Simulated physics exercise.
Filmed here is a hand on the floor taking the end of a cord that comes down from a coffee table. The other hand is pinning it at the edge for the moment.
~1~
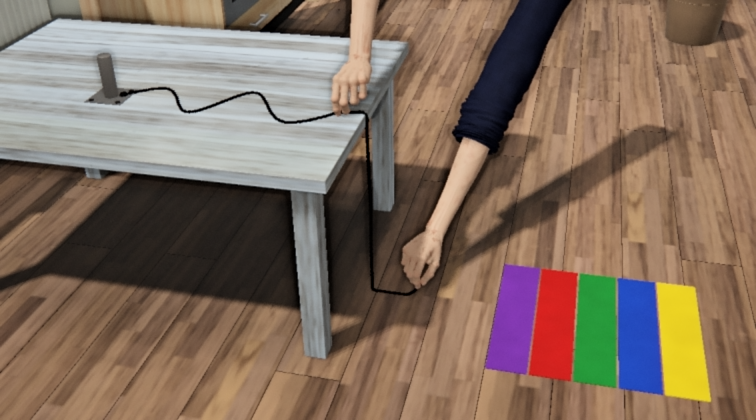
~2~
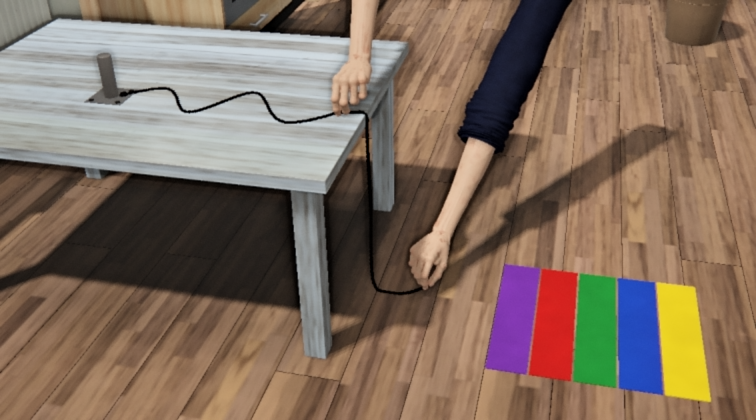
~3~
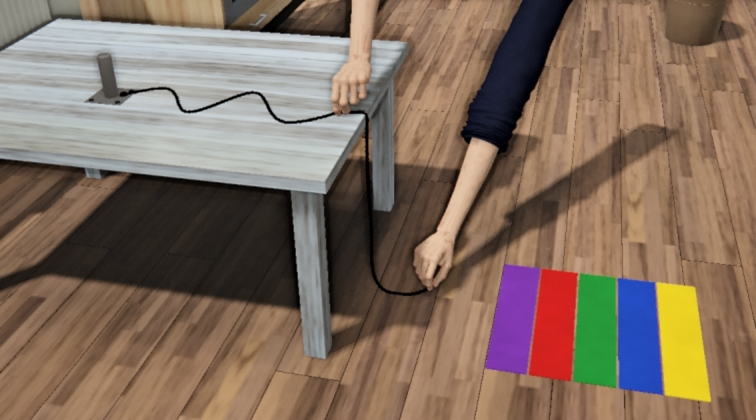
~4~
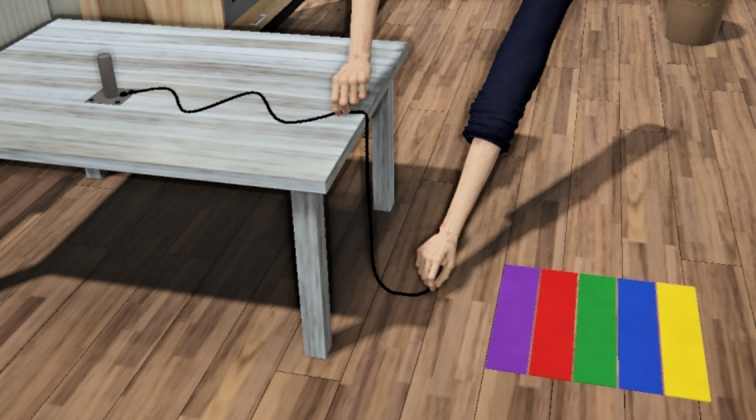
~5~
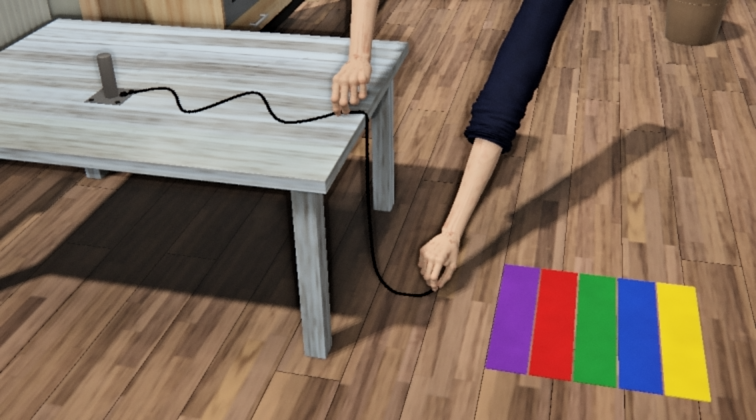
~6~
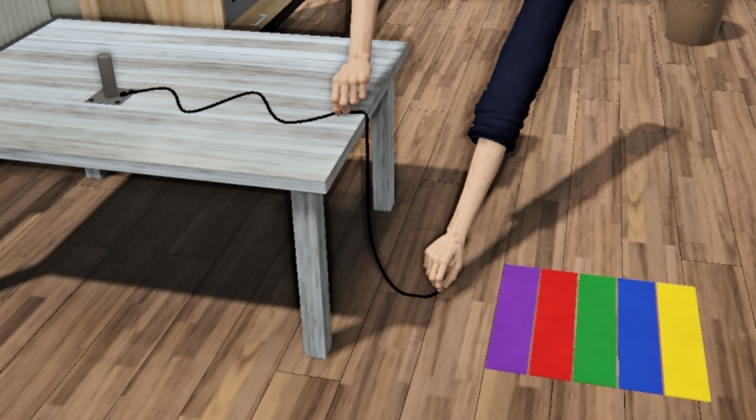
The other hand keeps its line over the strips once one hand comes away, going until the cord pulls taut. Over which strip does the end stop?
Over the yellow strip.
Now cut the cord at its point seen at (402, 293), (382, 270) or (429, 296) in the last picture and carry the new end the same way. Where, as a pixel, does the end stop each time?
Well, that gives around (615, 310) the first time, (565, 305) the next and (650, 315) the last.
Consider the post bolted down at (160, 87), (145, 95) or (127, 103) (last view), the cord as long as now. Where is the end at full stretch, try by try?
About (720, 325), then (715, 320), then (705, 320).
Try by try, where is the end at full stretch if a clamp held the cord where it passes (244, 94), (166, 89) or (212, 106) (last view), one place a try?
In that order: (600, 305), (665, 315) and (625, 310).
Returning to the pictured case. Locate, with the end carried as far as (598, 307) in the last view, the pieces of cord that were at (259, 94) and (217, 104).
You'll find them at about (306, 111) and about (258, 107).
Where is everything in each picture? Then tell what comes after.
In the first picture, end (420, 284); purple (509, 350); red (552, 356); green (595, 362); blue (640, 369); yellow (686, 375).
In the second picture, end (428, 285); cord through (168, 89) (212, 106) (270, 111) (345, 112) (370, 188) (371, 264).
In the third picture, end (432, 286).
In the fourth picture, end (435, 286); cord through (168, 89) (212, 106) (270, 111) (345, 112) (368, 188) (373, 264).
In the fifth picture, end (437, 286).
In the sixth picture, end (443, 287); cord through (168, 89) (212, 106) (270, 111) (345, 112) (368, 188) (379, 264).
Early on, end near (598, 307); over green.
Midway, end near (648, 314); over blue.
At the end of the slack, end near (678, 317); over yellow. The end stops over the yellow strip.
